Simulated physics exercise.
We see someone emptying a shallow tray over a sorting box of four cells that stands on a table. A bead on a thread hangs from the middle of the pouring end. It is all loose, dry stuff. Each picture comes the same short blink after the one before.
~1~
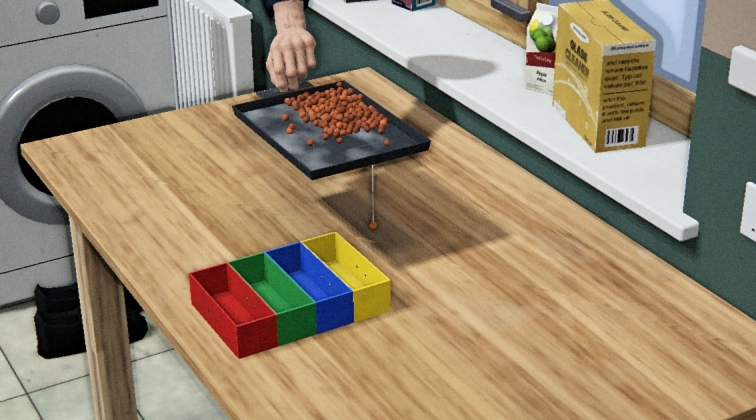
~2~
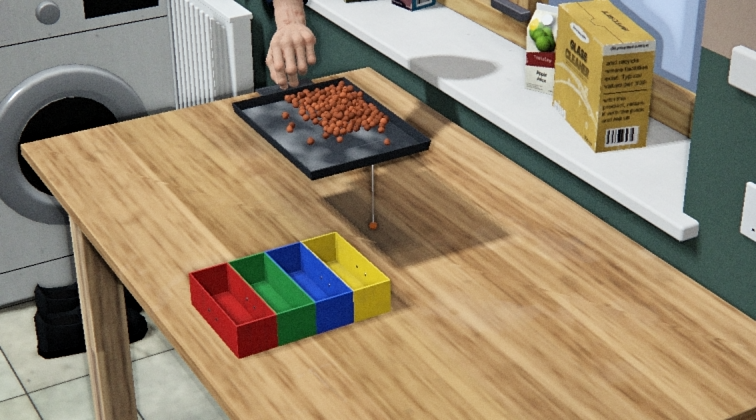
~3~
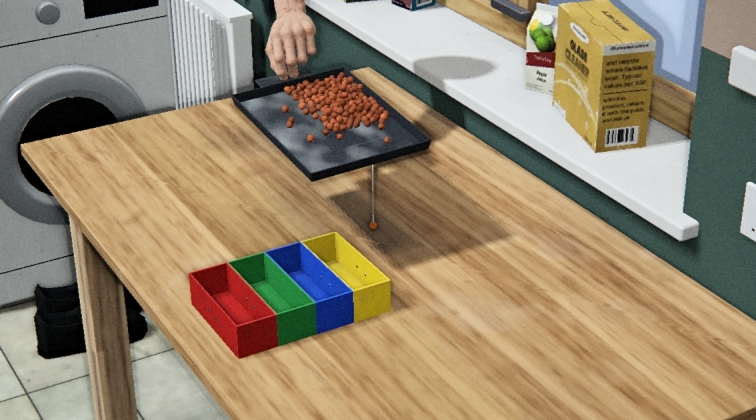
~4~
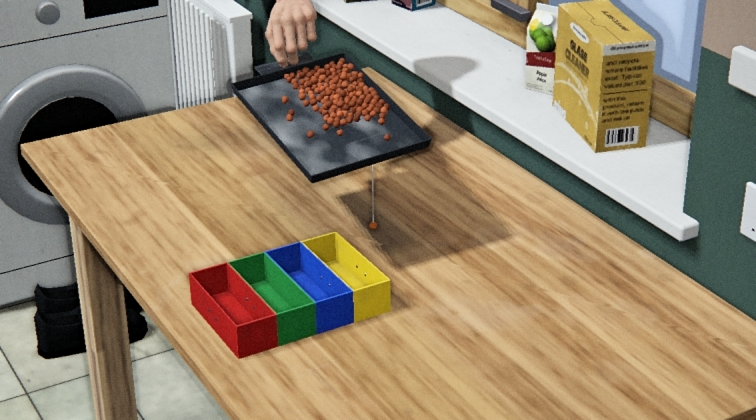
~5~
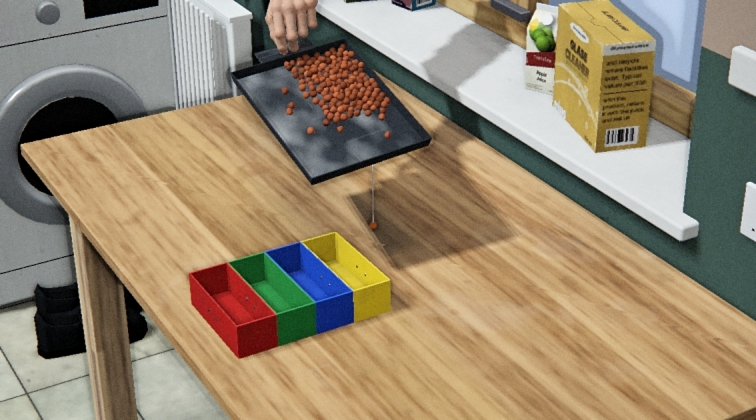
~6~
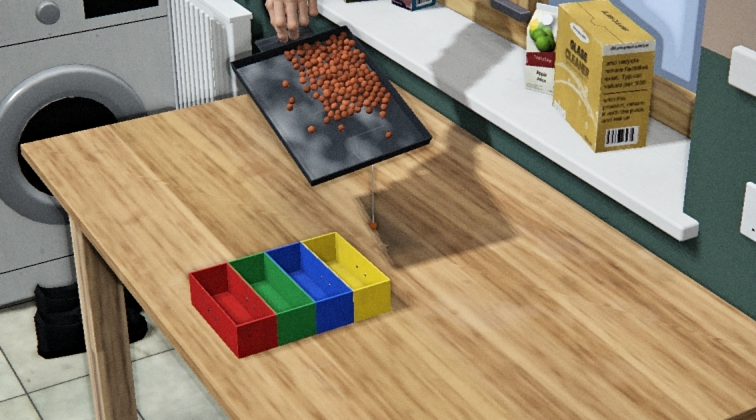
The clip shows a hand at the far end of a dark tray of orange-brown pellets, gradually raising that end above a wooden table, while the pellets shift slightly and a four-colored sorting box stays still.
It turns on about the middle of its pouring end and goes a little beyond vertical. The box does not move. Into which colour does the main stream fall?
It favours the yellow compartment.
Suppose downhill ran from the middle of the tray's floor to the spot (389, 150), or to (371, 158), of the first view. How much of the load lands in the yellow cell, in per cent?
First some 0, then 10 per cent.
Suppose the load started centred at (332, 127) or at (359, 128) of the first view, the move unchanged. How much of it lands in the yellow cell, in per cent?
Near 40 % and 50 %.
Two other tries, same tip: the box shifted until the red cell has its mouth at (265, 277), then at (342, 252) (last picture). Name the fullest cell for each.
First the cell in blue, then red.
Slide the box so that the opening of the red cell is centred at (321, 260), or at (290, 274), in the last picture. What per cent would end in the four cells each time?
About 90 and 90 per cent.
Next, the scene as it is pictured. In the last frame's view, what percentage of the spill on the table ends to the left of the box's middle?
Roughly 0 in a hundred.
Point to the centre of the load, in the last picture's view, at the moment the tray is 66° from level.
Around (348, 167).
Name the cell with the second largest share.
Second comes the cell in blue.
Shortly afterwards, tray tipped steeply; near two thirds on the tray; only a few in the yellow cell; near a quarter falling or outside the box.
Next, tray tipped past a quarter turn; near a third on the tray; near a quarter in the yellow cell; near a quarter in the blue cell; only a few in the red cell; only a few in the green cell; near a quarter falling or outside the box.
Some moments later, tray tipped past a quarter turn; near half in the yellow cell; near a quarter in the blue cell; only a few in the red cell; only a few in the green cell; near a third falling or outside the box.
In the end, tray tipped past a quarter turn; near half in the yellow cell; near a quarter in the blue cell; only a few in the red cell; only a few in the green cell; near a third outside the box.
